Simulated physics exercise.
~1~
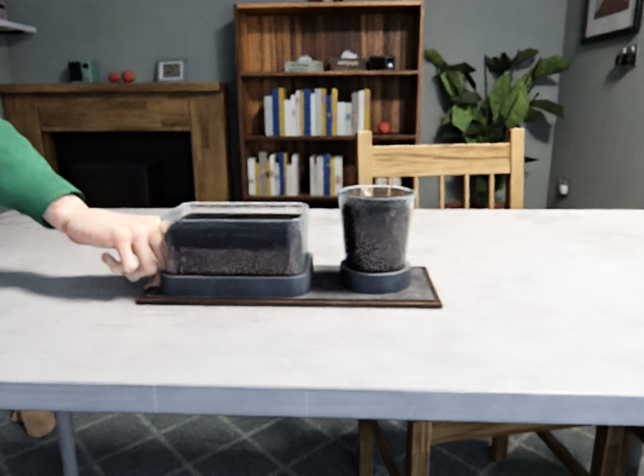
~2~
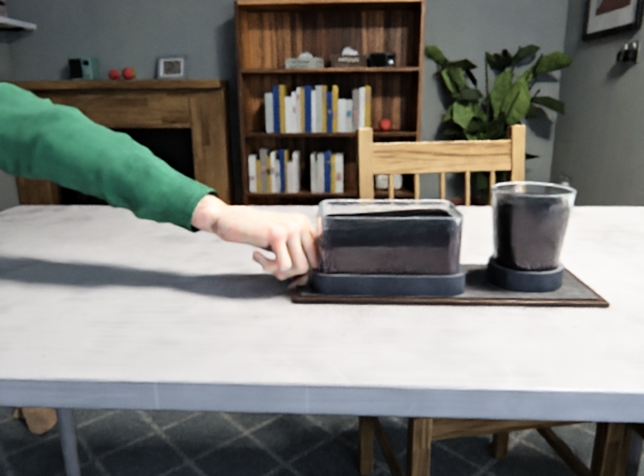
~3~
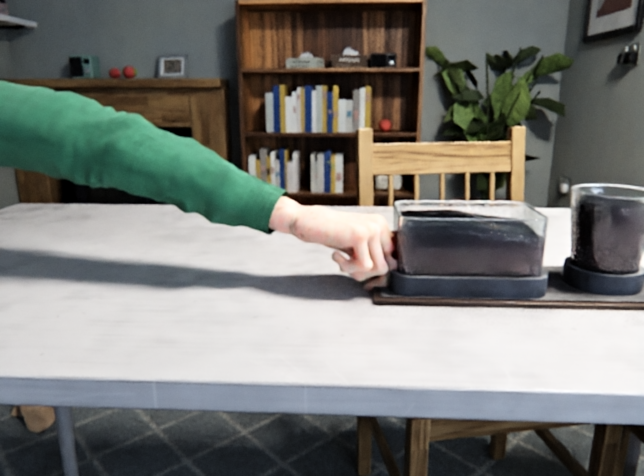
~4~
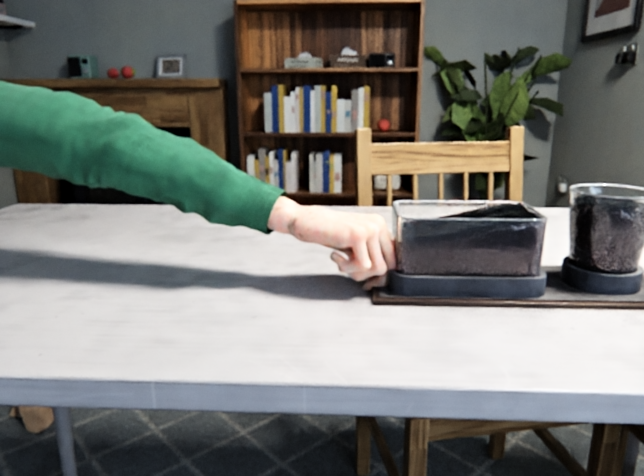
A hand in a green sleeve grips a dark tray on a pale table, seen from the front at table height in a slightly swaying view. On the tray stand an oblong clear tub at left and a clear tumbler at right, both holding dark liquid in snug dark holders. Behind are a wooden chair, a bookcase, a fireplace and a leafy plant. The hand pushes the tray to the right, and the liquid tilts within the tub as it travels. The tray stops near the right edge of view, the liquid in the tub slops over the rim, and both containers remain upright.
